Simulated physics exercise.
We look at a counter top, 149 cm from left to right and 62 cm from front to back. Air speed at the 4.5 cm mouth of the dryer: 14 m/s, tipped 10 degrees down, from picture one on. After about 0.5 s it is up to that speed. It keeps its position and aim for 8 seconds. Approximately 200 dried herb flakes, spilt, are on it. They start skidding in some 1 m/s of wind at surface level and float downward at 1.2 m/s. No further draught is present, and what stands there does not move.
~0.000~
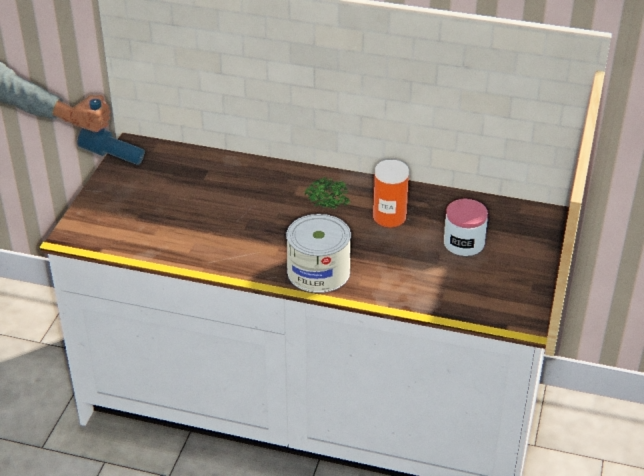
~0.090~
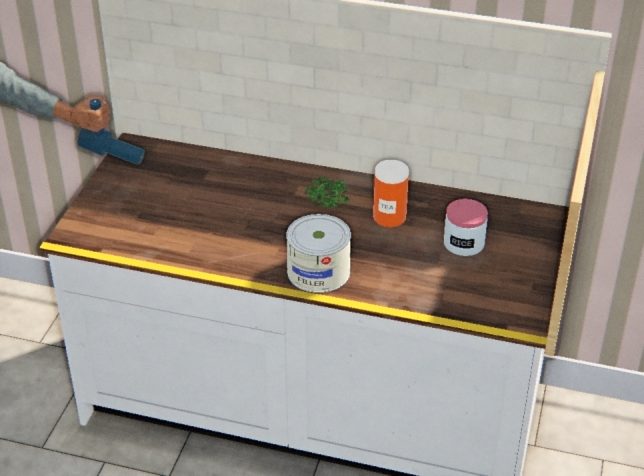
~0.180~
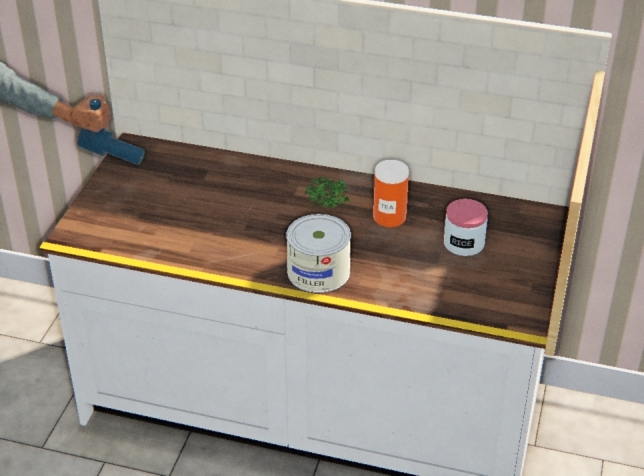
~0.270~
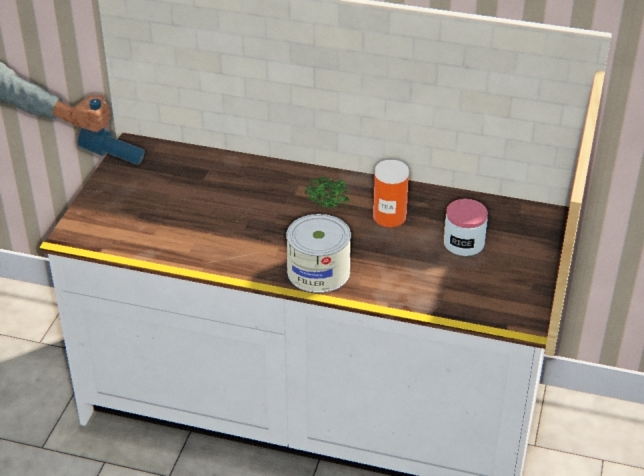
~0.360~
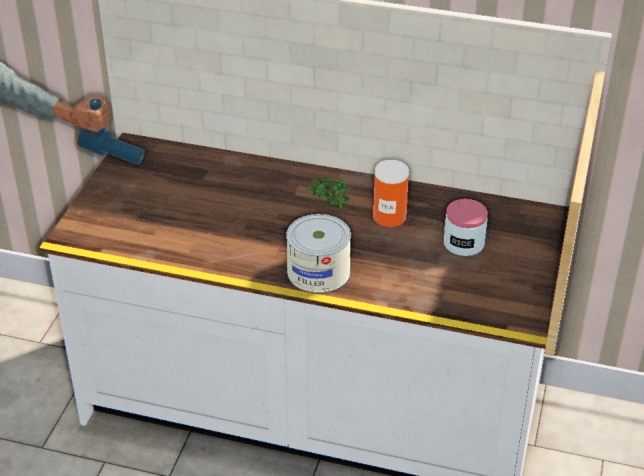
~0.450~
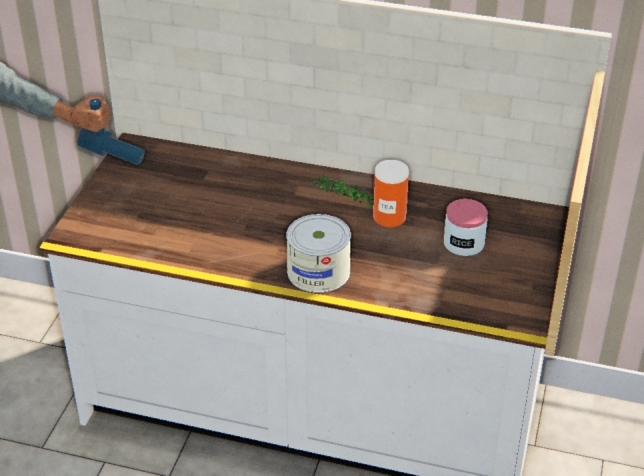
A hand holds a blue dryer while green flakes shift right across the wooden counter.
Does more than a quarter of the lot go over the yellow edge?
Not above a quarter.
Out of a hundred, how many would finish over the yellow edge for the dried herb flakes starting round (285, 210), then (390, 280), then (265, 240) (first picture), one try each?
Taking the three spots in order, you'd get around 40 percent, 80 percent and 100 percent.
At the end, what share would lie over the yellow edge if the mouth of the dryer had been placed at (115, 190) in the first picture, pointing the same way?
Around 0 per cent would end up there.
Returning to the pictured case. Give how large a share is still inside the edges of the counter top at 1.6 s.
I'd put it near 100 per cent.
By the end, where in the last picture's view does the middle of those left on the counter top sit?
The middle is around pixel (564, 207).
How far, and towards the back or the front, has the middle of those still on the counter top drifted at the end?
Toward the rear, roughly 15 cm.
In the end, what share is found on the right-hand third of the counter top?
Roughly 100 %.
After 1.6 s, 0 % are over the yellow edge; the middle of those still in play is near (555, 207); 37 % have settled or left.
After 2.6 s, 0 % are over the yellow edge; the middle of those still in play is near (556, 207); 50 % have settled or left.
After 4.4 s, 1 % are over the yellow edge; the middle of those still in play is near (560, 207); 58 % have settled or left.
After 8.0 s, at the end, 2 % are over the yellow edge; the middle of those still in play is near (564, 207).
